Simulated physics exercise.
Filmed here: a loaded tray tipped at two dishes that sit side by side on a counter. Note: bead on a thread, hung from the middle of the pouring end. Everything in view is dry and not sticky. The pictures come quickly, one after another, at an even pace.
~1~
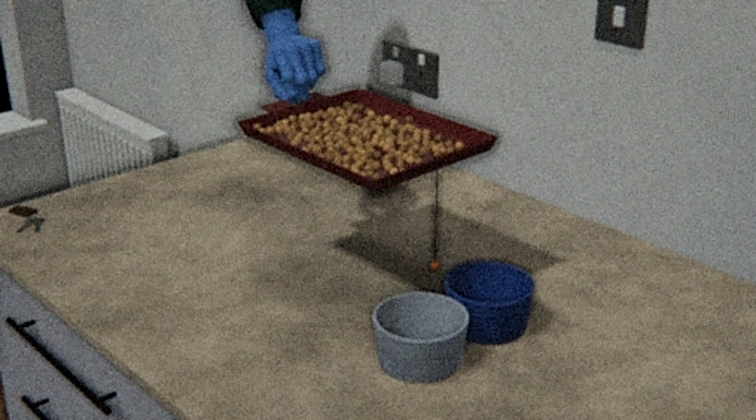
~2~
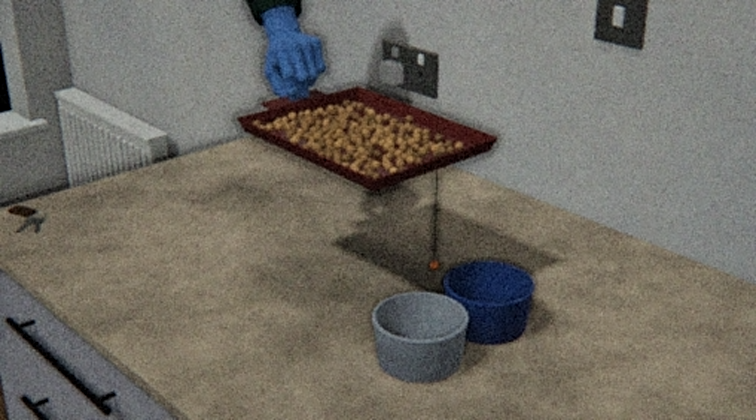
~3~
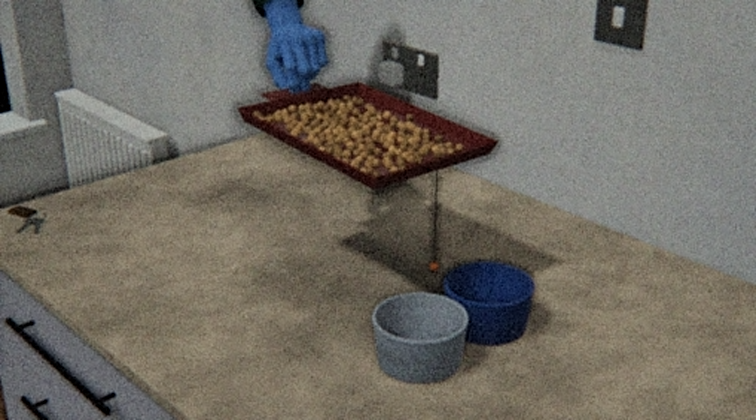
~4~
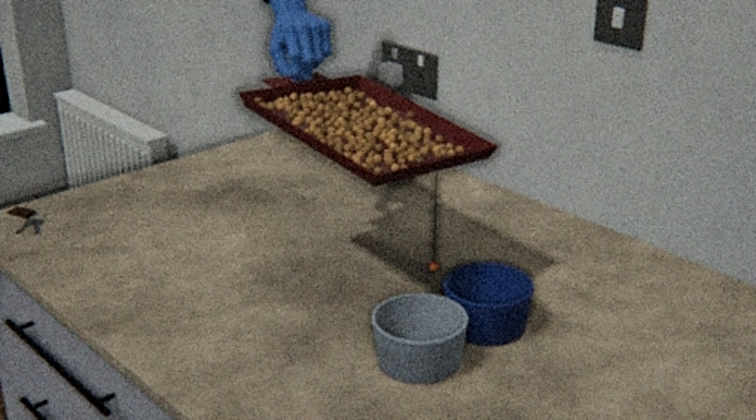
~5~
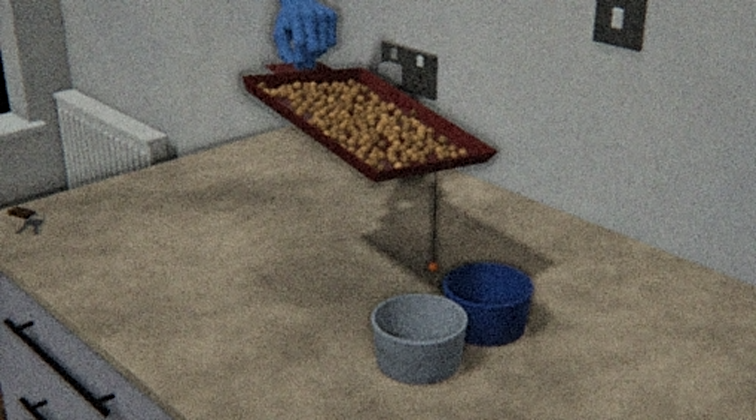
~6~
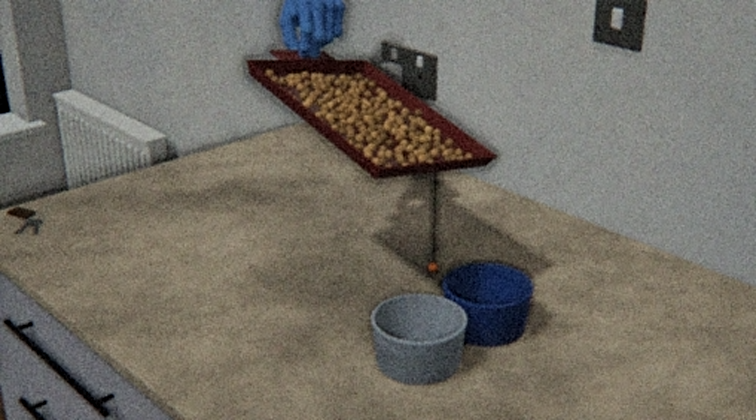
A blue-gloved hand gradually tilts a red tray of round beads above two bowls.
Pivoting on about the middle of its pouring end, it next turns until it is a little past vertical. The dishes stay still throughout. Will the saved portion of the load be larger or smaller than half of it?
It is smaller than half.
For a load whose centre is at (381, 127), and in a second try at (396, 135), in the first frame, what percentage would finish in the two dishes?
Near 20 % and 20 %.
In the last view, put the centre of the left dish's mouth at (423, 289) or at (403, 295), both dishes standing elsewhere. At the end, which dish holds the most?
Well, the right-side one at the first spot and the right-side one at the second.
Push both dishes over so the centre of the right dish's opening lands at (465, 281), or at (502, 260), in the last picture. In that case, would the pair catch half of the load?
Well, it comes to a lesser portion at first and a greater portion after that.
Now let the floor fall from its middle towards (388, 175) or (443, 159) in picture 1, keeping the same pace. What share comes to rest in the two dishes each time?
Respectively 60 % and 60 %.
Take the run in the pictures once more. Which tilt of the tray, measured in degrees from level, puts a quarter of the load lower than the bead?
At roughly 65°.
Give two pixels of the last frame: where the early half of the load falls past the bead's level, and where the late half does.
The opening half passes (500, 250), the closing half (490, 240).
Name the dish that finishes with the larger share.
Observation: The greater share ends in the dish at the right.
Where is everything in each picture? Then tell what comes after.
Corners of the pouring end at (374, 178) and (491, 137), level; middle of the load at (360, 138), round wooden beads; left dish at (453, 352); right dish at (522, 316); bead on its thread at (435, 265), in the first picture.
Corners of the pouring end at (374, 177) and (490, 137), level; middle of the load at (360, 137), in the second picture.
Corners of the pouring end at (375, 175) and (491, 141), tipped barely, lowest at the right corner; middle of the load at (360, 133), in the third picture.
Corners of the pouring end at (377, 172) and (491, 145), tipped a little, lowest at the right corner; middle of the load at (361, 128), in the fourth picture.
Corners of the pouring end at (378, 168) and (491, 149), tipped a little, lowest at the right corner; middle of the load at (365, 122), in the fifth picture.
Corners of the pouring end at (381, 165) and (490, 154), tipped clearly, lowest at the right corner; middle of the load at (372, 118), nearly all on the move; left dish at (452, 354); right dish at (520, 318), in the sixth picture.
Soon after the last picture, tray tipped steeply; about half on the tray; a small part in the right dish; a small part outside both; about a quarter in the air.
A little later, tray tipped right over; a stray few on the tray; about a quarter in the right dish; about two thirds outside both; a small part in the air.
Later still, tray tipped past a quarter turn; about a quarter in the right dish; most outside both.
By the end, tray tipped past a quarter turn; none in the left dish; about a quarter in the right dish; most outside both.
